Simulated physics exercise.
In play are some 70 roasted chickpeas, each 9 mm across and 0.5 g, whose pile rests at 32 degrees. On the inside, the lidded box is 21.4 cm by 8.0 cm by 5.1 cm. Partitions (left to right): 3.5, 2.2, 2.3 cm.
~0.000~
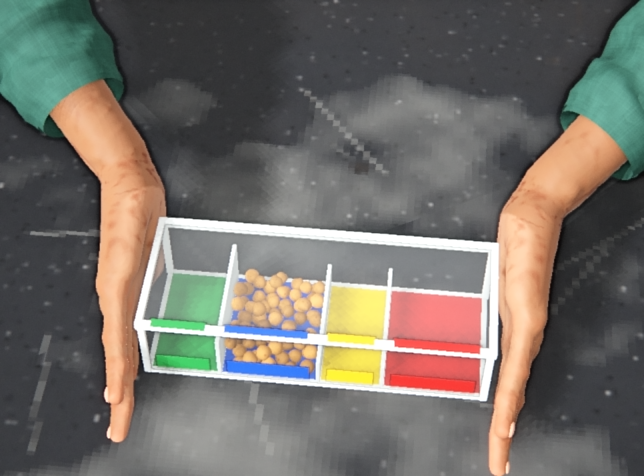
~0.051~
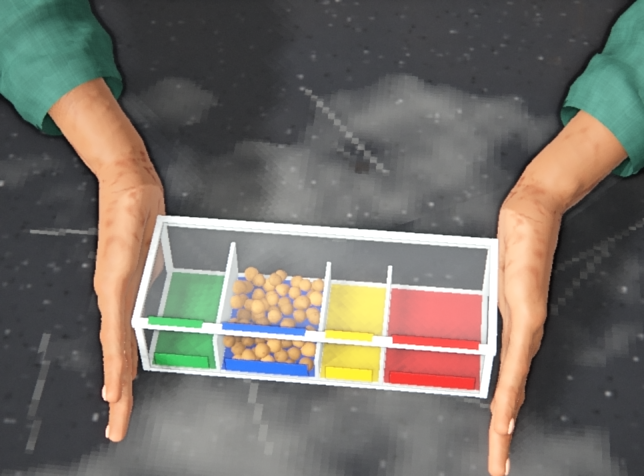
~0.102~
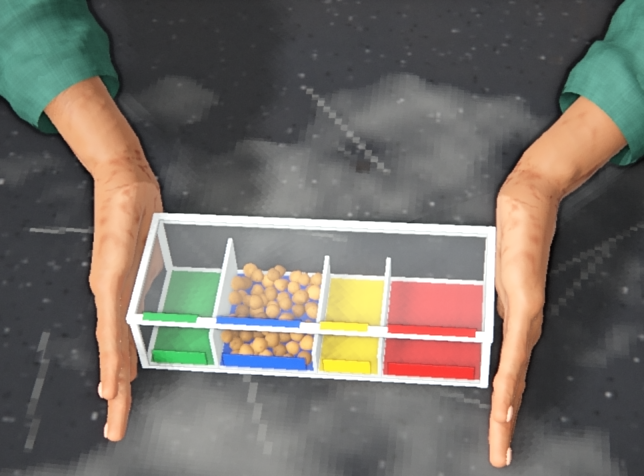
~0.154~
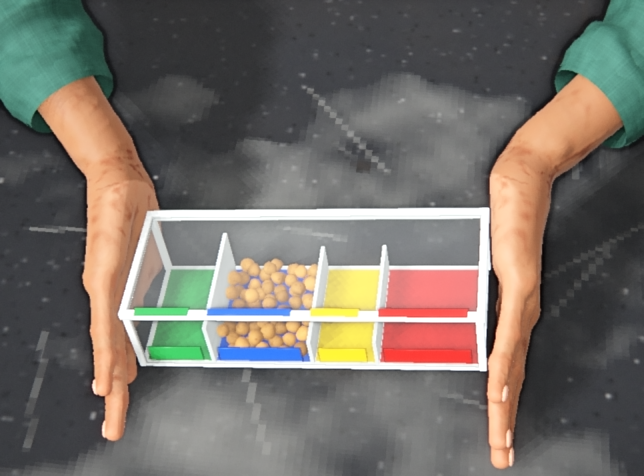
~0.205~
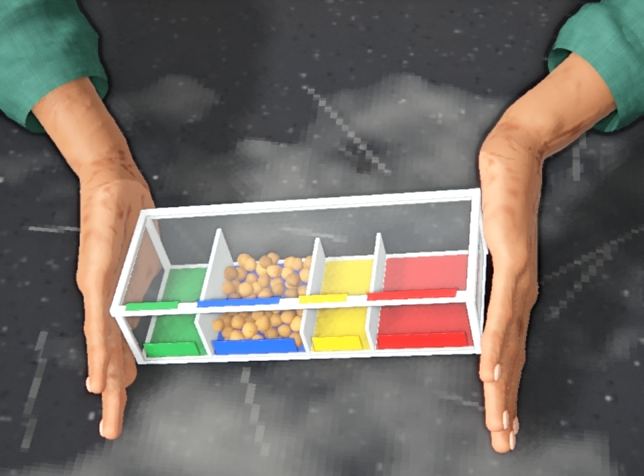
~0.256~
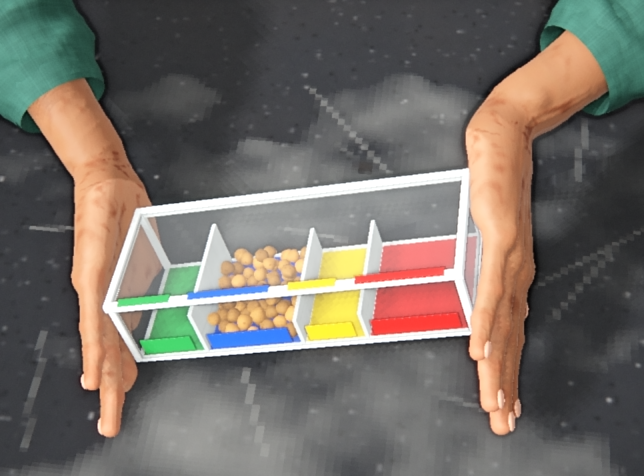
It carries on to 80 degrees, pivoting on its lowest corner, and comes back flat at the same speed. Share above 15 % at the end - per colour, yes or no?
Red no, blue yes, green no, yellow no.
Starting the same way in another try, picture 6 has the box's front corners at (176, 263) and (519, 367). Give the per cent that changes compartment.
I'd put it at about 35 per cent.
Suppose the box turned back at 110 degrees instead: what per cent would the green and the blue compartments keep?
You'd find green with 40 % and blue with 60 %.
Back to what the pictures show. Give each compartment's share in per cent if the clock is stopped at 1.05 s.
Red = 0, blue = 100, green = 0, yellow = 0 (percent).
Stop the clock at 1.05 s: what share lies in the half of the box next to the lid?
I'd say around 10 percent of the pieces.
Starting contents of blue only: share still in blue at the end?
Fraction kept: Approx. 100 %.
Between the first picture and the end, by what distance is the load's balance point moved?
It shifts by roughly 2.0 cm.
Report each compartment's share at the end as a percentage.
The red one gets 0, the blue one 95, the green one 5 and the yellow one 0.
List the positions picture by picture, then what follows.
The first picture shows box tilt 0 degrees, front corners at (142, 322) and (490, 351); blue 100 %.
The second picture shows box tilt 1 degrees, front corners at (140, 320) and (489, 347).
The third picture shows box tilt 4 degrees, front corners at (135, 317) and (486, 335), lowest corner left back.
The fourth picture shows box tilt 8 degrees, front corners at (127, 312) and (478, 314), lowest corner left back.
The fifth picture shows box tilt 13 degrees, front corners at (119, 309) and (468, 294), lowest corner left back.
The sixth picture shows box tilt 18 degrees, front corners at (112, 305) and (456, 272), lowest corner left back; blue 100 %. The box's pace is about 90 degrees a second.
After 1.05 s, tilt 79 degrees; blue 100 %.
Then, at 1.58 s, tilt 34 degrees; blue 95 %, green 5 %.
Then, at 2.17 s, tilt 0 degrees; blue 95 %, green 5 %.
By 2.5 s all is still; red 0 %, blue 95 %, green 5 %, yellow 0 %.
